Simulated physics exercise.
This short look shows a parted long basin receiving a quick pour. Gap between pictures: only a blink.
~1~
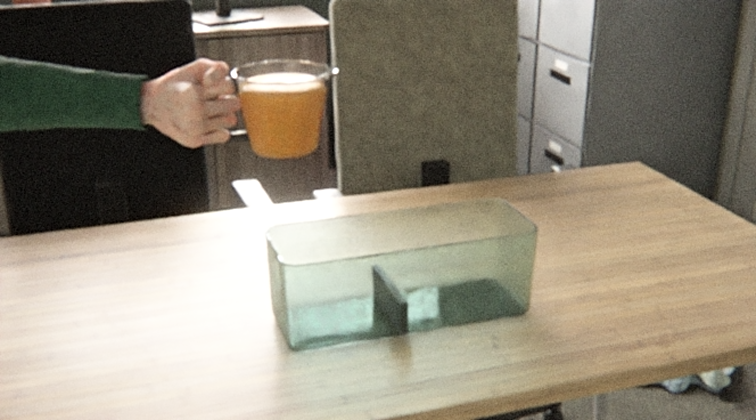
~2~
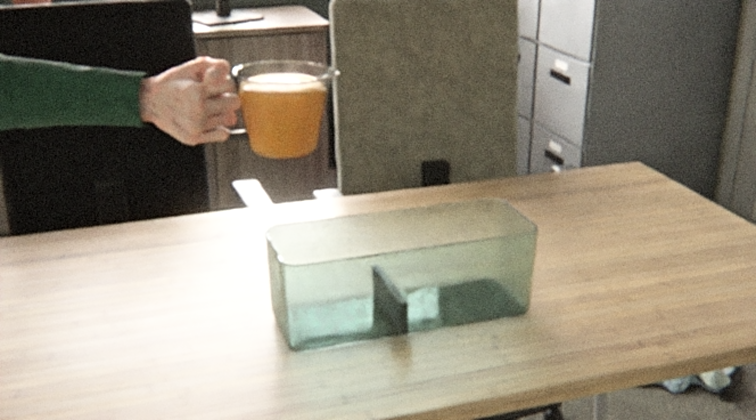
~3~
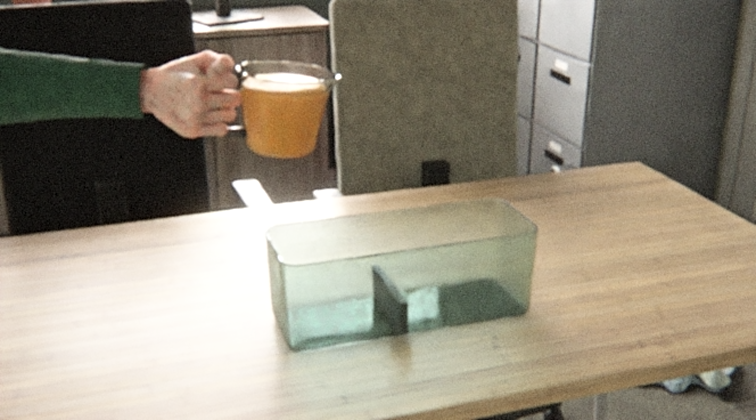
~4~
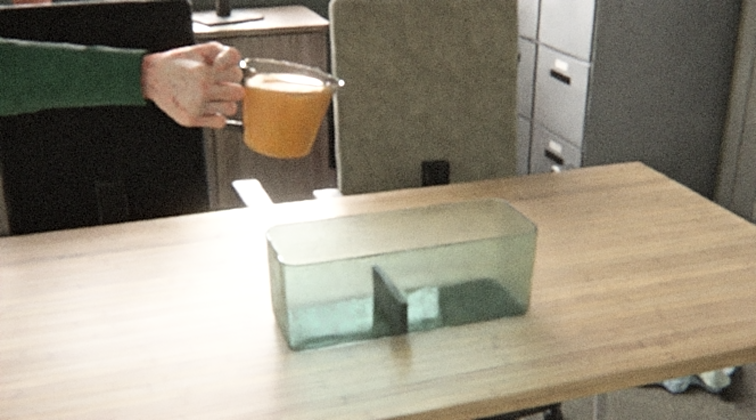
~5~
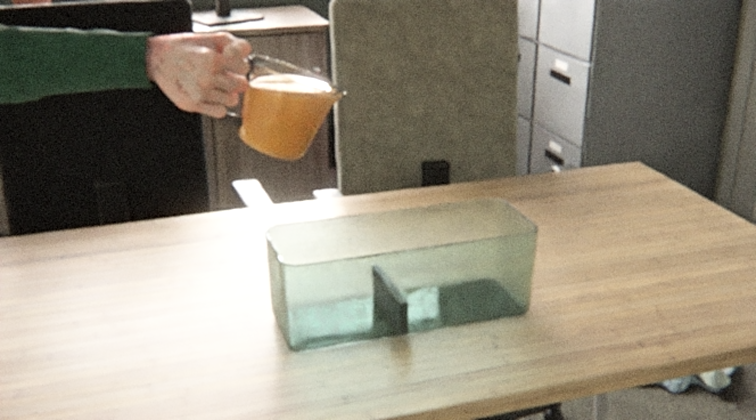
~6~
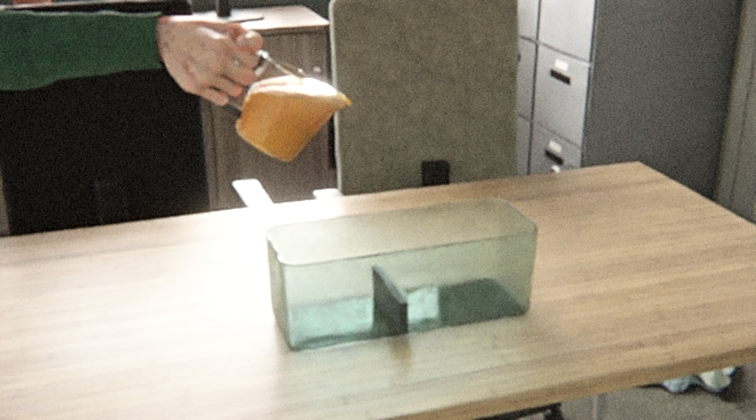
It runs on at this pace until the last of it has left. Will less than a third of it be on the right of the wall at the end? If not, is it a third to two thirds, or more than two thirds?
Most likely the amount right of the wall will lie in the middle range, one third to two thirds.
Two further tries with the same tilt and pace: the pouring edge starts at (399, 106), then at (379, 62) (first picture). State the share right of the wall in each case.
Near 95 in a hundred first, near 90 in a hundred second.
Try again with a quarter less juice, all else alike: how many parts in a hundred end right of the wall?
25 per cent.
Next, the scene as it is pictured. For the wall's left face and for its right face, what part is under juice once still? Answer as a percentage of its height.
30 per cent for the left part, 30 for the right.
A moment on, the measuring jug is tipped on its side and 41 per cent is still to pour, 2 is left of the wall and 13 right of it.
Next, the measuring jug is tipped on its side and 8 per cent is still to pour, 33 is left of the wall and 42 right of it.
Then the measuring jug is tipped on its side and 1 per cent is still to pour, 44 is left of the wall and 51 right of it.
Later the measuring jug is tipped on its side and 0 per cent is still to pour, 47 is left of the wall and 52 right of it.
In the end 47 per cent lies left of the wall, 52 right of it and 1 outside.
